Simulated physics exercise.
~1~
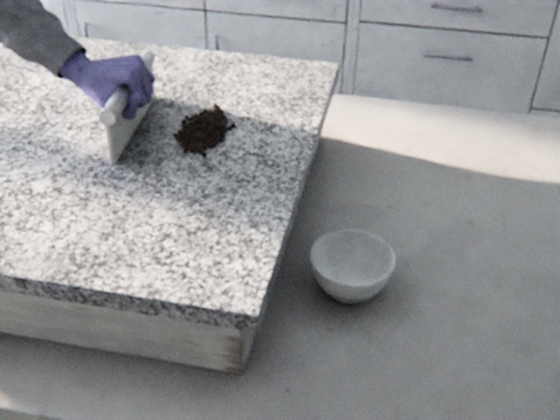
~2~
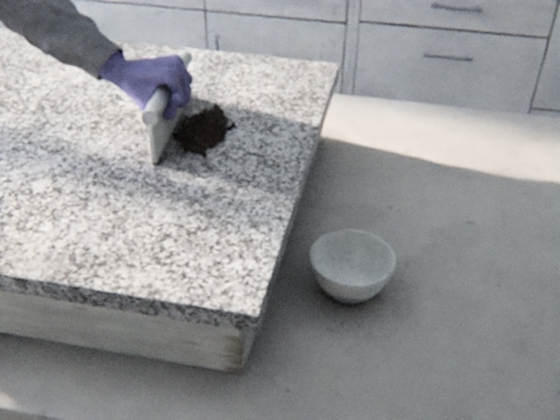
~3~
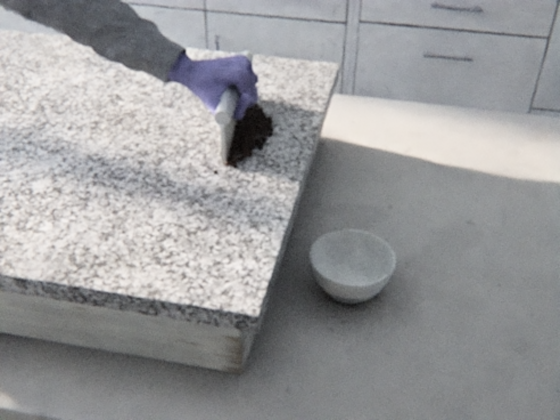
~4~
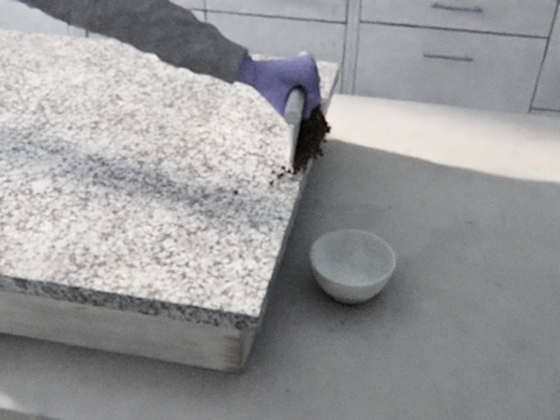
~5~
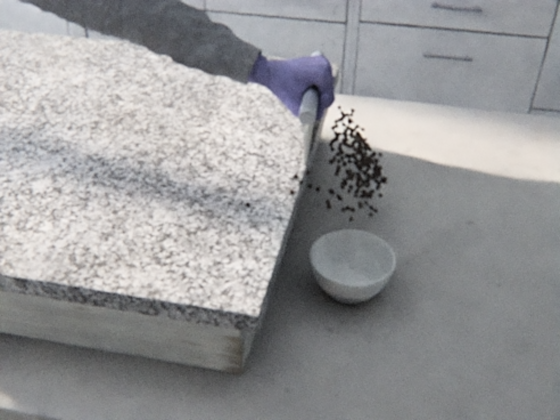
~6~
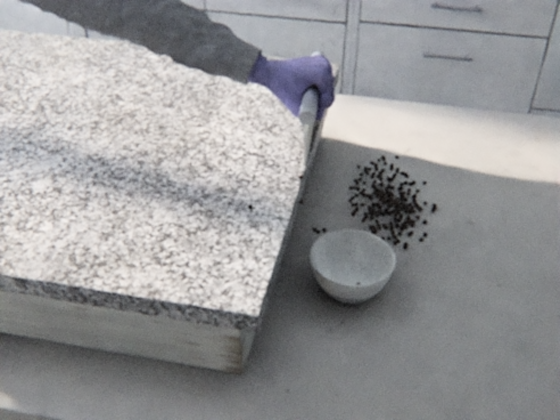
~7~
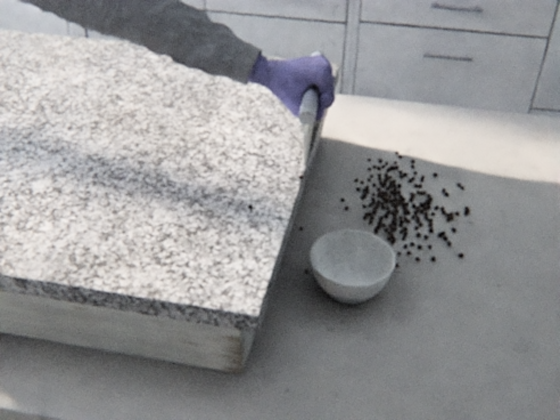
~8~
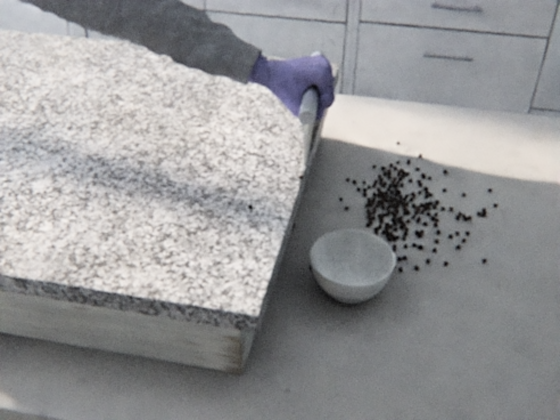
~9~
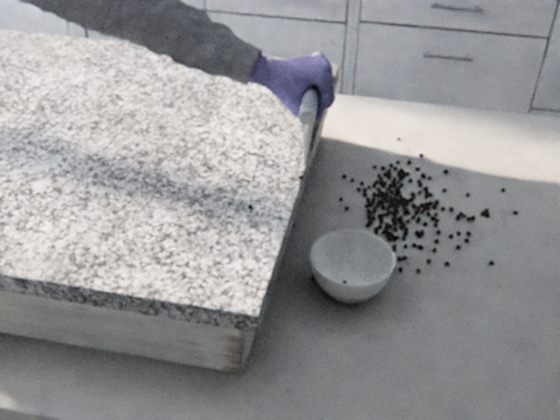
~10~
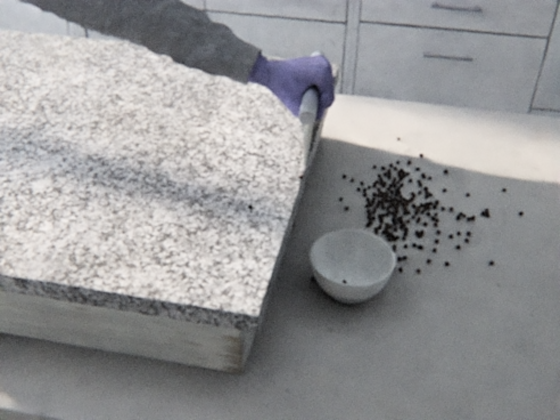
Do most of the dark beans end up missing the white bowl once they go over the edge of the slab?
Yes, they miss it. The beans end up scattered on the grey surface behind and to the right of the white bowl, which catches practically none of them.
